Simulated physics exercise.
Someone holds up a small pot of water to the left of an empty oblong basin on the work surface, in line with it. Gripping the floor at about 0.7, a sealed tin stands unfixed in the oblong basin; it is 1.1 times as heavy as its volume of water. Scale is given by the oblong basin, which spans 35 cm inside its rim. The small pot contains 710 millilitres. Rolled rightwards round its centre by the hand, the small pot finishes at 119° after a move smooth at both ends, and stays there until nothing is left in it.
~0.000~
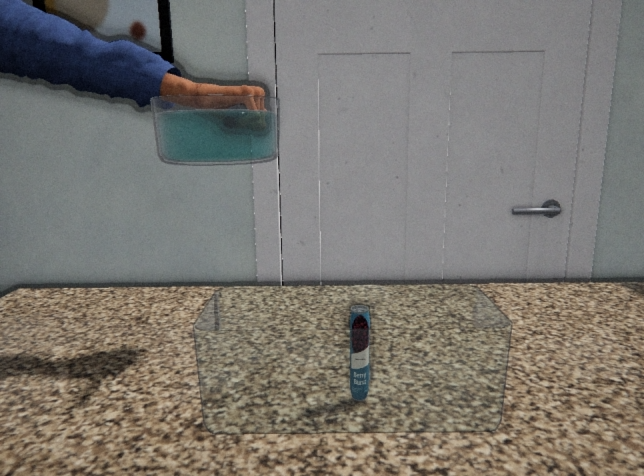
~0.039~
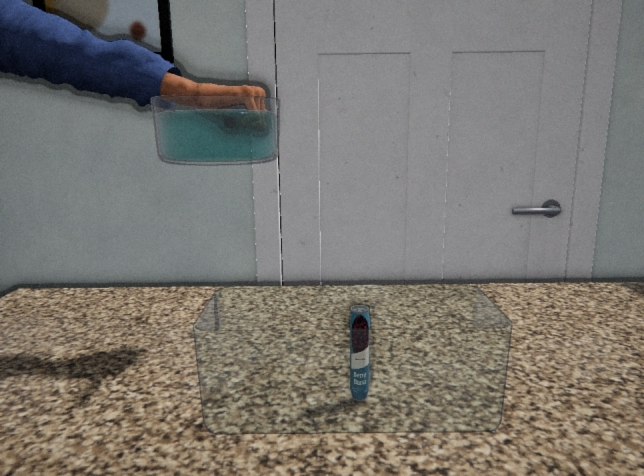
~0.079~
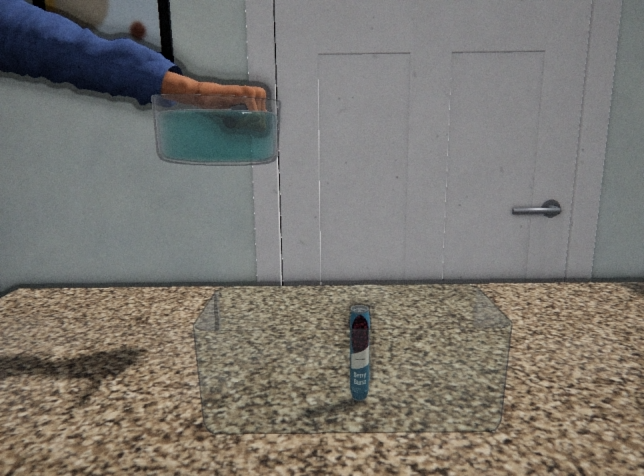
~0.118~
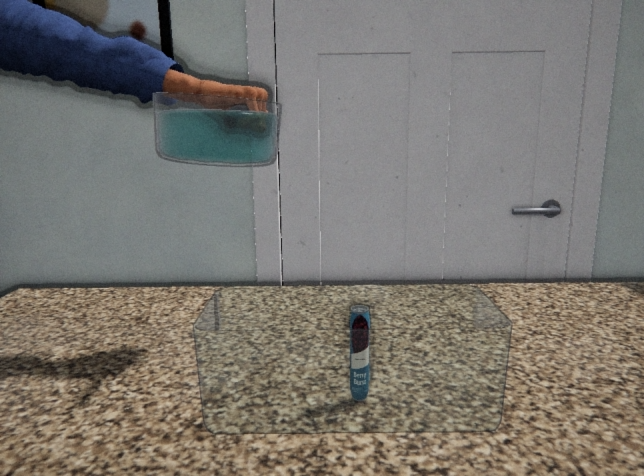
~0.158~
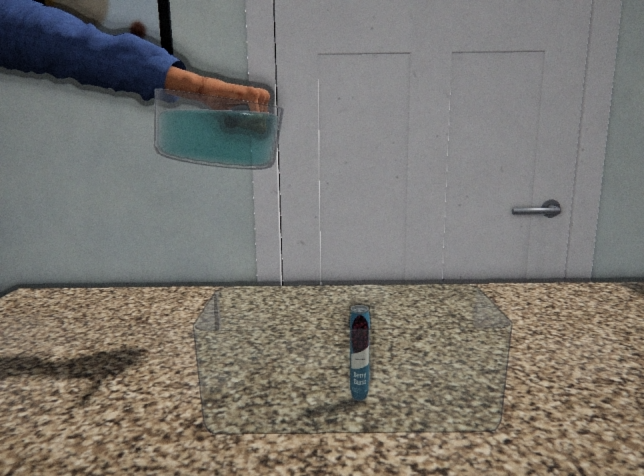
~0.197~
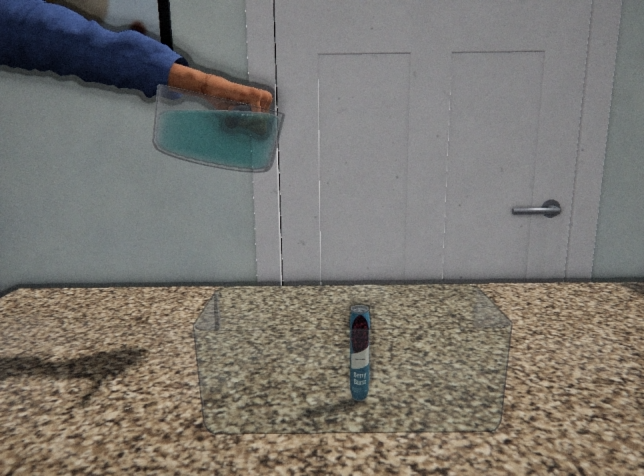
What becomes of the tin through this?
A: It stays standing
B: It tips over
Answer: B.
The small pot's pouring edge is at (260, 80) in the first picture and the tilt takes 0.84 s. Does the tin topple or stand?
Then it stays up.
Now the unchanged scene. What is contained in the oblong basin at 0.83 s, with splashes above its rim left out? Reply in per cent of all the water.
About 86 %.
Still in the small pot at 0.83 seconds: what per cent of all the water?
I'd say some 3 per cent remains.
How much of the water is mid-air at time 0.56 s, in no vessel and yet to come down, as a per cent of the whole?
Estimate: Some 50 % of the total.
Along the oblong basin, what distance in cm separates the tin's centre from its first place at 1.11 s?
Centre to centre, close to 6 cm.
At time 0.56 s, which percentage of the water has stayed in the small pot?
I'd estimate some 42 % remains.
By 0.56 s the tilt is 81° and 42 per cent is still to pour; the tin stands where it began.
By 0.83 s the tilt is 117° and 3 per cent is still to pour; the tin stands 1 cm from where it began.
By 1.11 s the tilt is 119° and 0 per cent is still to pour; the tin leans 55°.
By 1.41 s the tilt is 119° and 0 per cent is still to pour; the tin lies on its side.
At rest the tin lies on its side.
